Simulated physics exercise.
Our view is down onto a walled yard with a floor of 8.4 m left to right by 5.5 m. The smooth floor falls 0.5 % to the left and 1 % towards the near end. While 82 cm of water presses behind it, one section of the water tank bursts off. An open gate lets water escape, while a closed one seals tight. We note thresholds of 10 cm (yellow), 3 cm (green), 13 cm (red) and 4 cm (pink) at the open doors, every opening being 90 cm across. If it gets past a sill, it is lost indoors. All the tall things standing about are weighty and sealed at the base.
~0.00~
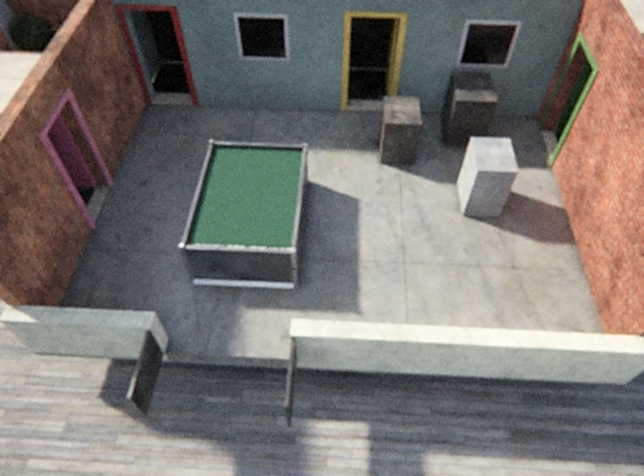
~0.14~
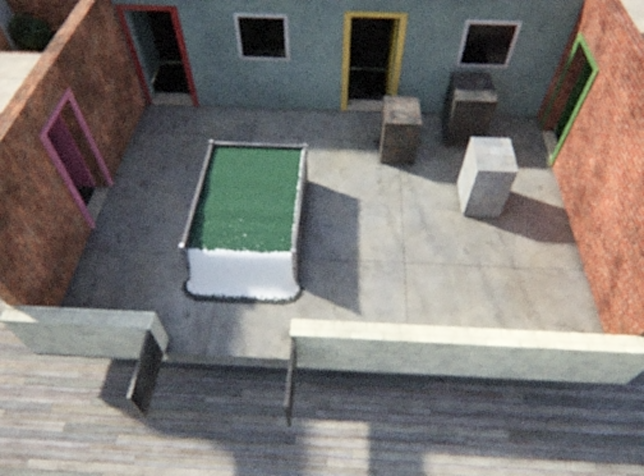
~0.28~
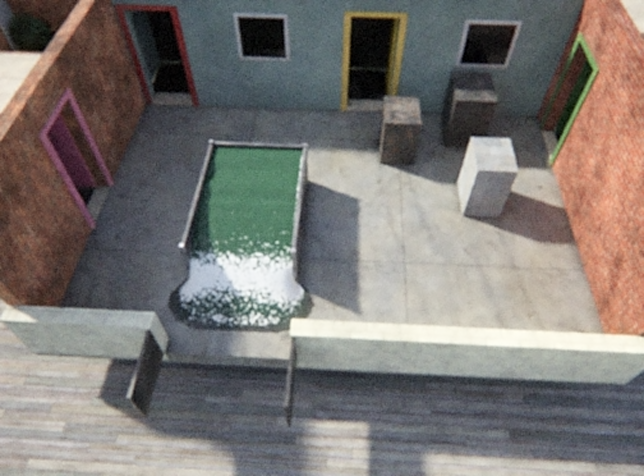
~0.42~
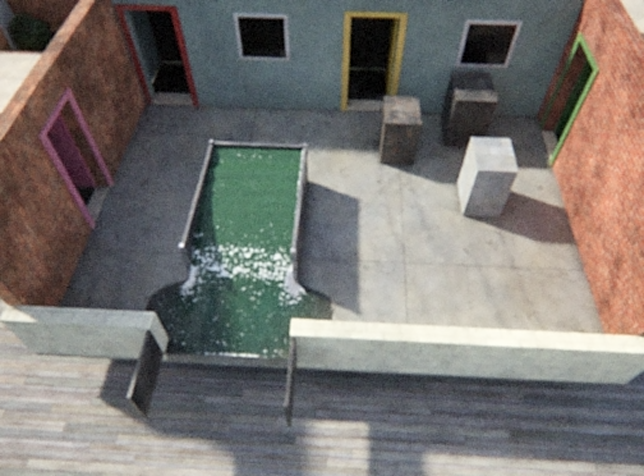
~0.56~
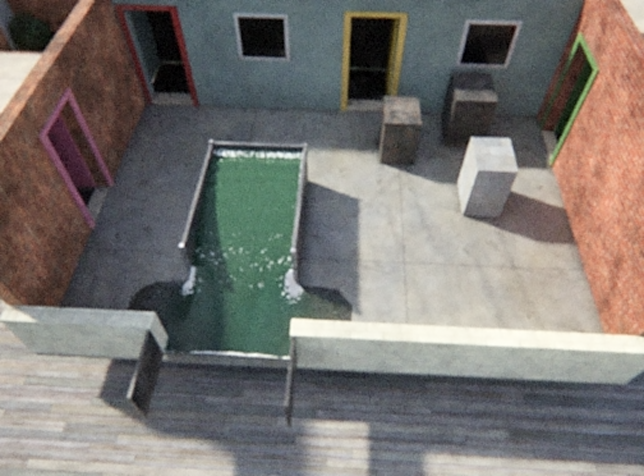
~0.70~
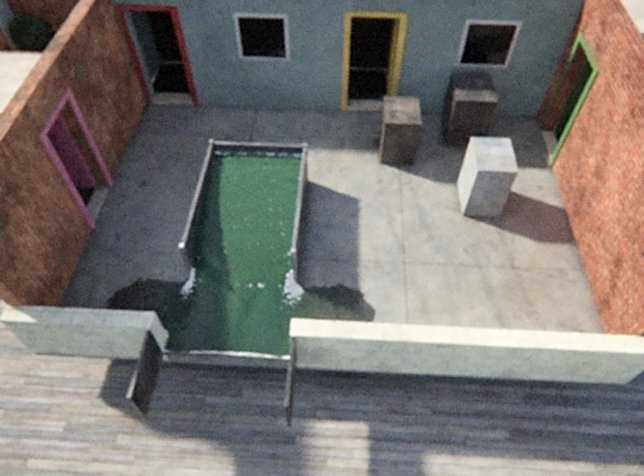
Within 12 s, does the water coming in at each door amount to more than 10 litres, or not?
At the yellow door: Not more than 10 litres. At the green door: Not more than 10 litres. At the red door: Not more than 10 litres. At the pink door: Not more than 10 litres.
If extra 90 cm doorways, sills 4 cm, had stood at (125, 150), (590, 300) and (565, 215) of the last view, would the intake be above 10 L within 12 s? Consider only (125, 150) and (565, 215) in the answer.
Within it, within it.
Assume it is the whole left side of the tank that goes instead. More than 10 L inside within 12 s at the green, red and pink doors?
In that case, green door: Less than that, red door: More than that, pink door: More than that.
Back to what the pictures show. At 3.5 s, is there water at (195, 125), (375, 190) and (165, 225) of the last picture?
Untouched, untouched, soaked.
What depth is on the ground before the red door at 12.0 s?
Average: ~ 1.0 cm.
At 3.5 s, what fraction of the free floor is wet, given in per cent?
Covered: Roughly 35 %.
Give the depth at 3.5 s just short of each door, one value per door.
In centimetres, the yellow door has 0, the green door 0, the red door 0 and the pink door 3.
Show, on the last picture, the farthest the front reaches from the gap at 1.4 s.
Point: Roughly (493, 353) in the last view.
After 1.4 s water covers 15 % of the floor and is deepest (33 cm) near (167, 337); yellow door not reached, green door not reached, red door not reached, pink door not reached.
After 2.2 s water covers 25 % of the floor and is deepest (26 cm) near (298, 344); yellow door not reached, green door not reached, red door not reached, pink door not reached.
After 3.5 s water covers 35 % of the floor and is deepest (14 cm) near (61, 332); yellow door not reached, green door not reached, red door not reached, pink door 3 cm at the sill, 0 L in.
After 7.0 s water covers 50 % of the floor and is deepest (6 cm) near (50, 332); yellow door not reached, green door 1 cm at the sill, 0 L in, red door 3 cm at the sill, 0 L in, pink door 2 cm at the sill, 0 L in.
After 12.0 s water covers 55 % of the floor and is deepest (4 cm) near (322, 345); yellow door not reached, green door 1 cm at the sill, 0 L in, red door 1 cm at the sill, 0 L in, pink door 3 cm at the sill, 0 L in.
